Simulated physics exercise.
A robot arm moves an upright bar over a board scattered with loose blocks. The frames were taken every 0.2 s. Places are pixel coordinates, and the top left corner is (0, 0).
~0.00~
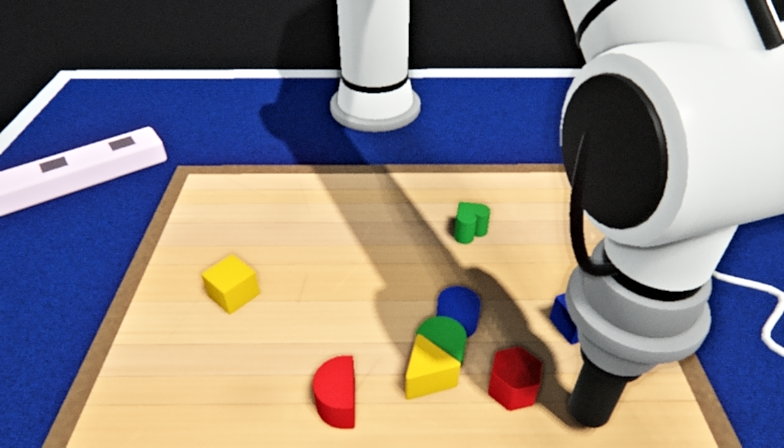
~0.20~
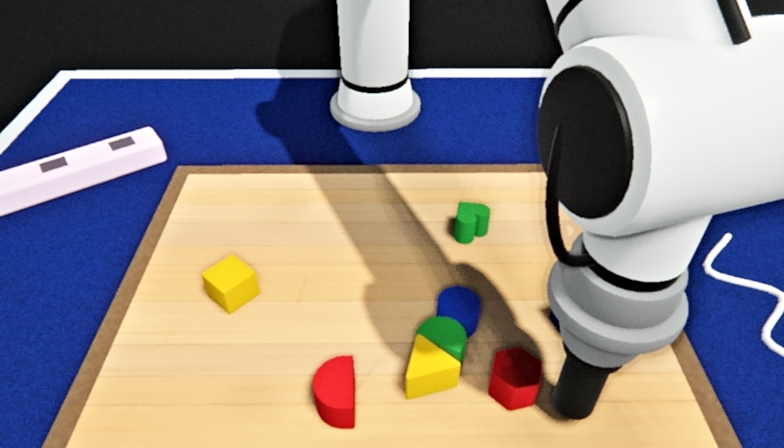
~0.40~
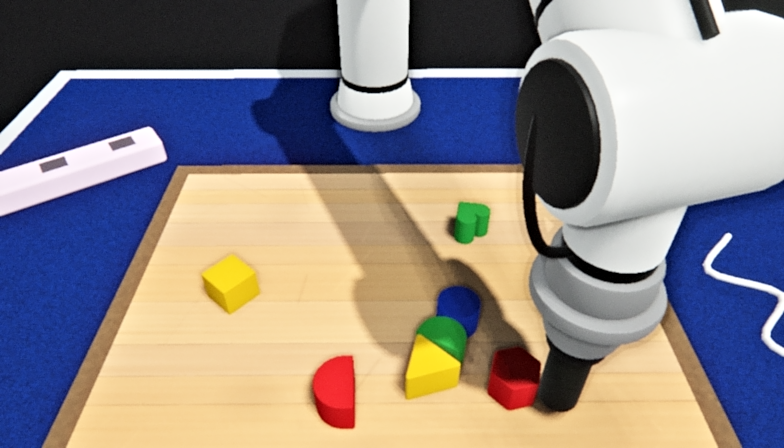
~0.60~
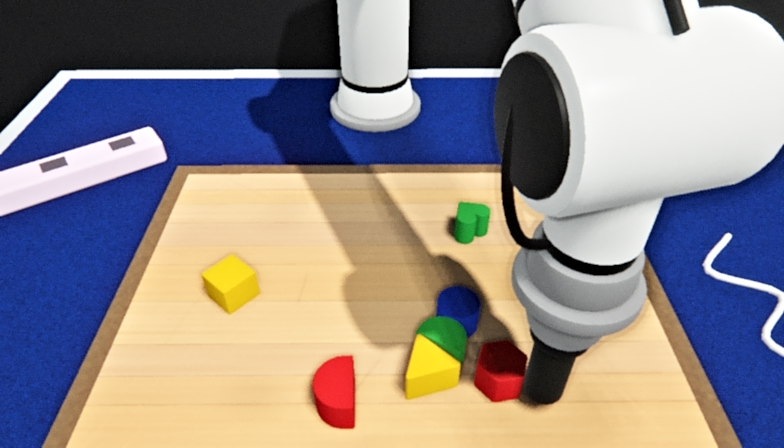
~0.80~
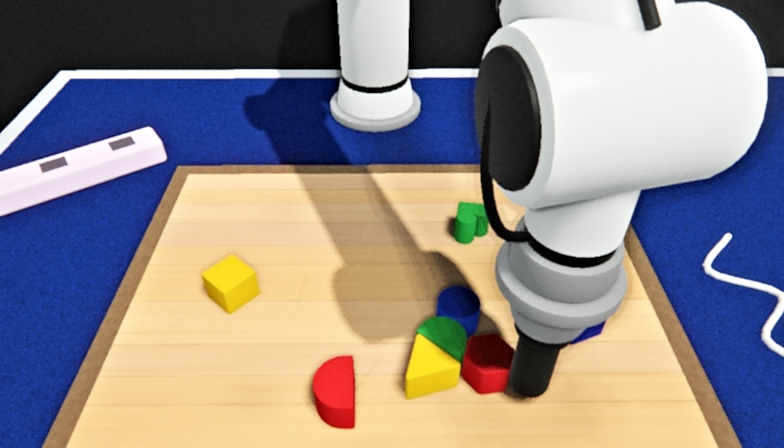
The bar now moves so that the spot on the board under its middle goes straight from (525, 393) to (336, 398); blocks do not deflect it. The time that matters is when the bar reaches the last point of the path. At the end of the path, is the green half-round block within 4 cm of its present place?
No - that is not the case.
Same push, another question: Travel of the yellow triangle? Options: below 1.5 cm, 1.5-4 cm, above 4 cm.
The distance will be above 4 cm.
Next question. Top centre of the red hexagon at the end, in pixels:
Expect it around (418, 337).
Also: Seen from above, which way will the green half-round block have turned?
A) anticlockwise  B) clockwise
Correct choice: B.
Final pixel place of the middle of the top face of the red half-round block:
It comes to (295, 381).
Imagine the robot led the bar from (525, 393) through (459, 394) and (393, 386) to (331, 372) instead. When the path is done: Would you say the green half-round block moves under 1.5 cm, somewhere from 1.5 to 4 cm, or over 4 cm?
The green half-round block ends up quite far away, over 4 cm.
On the path given first. One third of the way, bar at (463, 383); yellow triangle at (401, 360); green half-round block at (416, 309), turned 30° clockwise; red hexagon at (438, 342), turned 40° clockwise.
Two thirds of the way, bar at (399, 385); red half-round block at (324, 380), turned 30° anticlockwise; yellow triangle at (360, 349), turned 40° clockwise; green half-round block at (412, 301), turned 50° clockwise; red hexagon at (418, 337), turned 65° clockwise.
At the end, bar at (335, 388); red half-round block at (295, 381), turned 15° anticlockwise; yellow triangle at (335, 344), turned 120° clockwise; green half-round block at (412, 301), turned 50° clockwise; red hexagon at (418, 337), turned 65° clockwise.
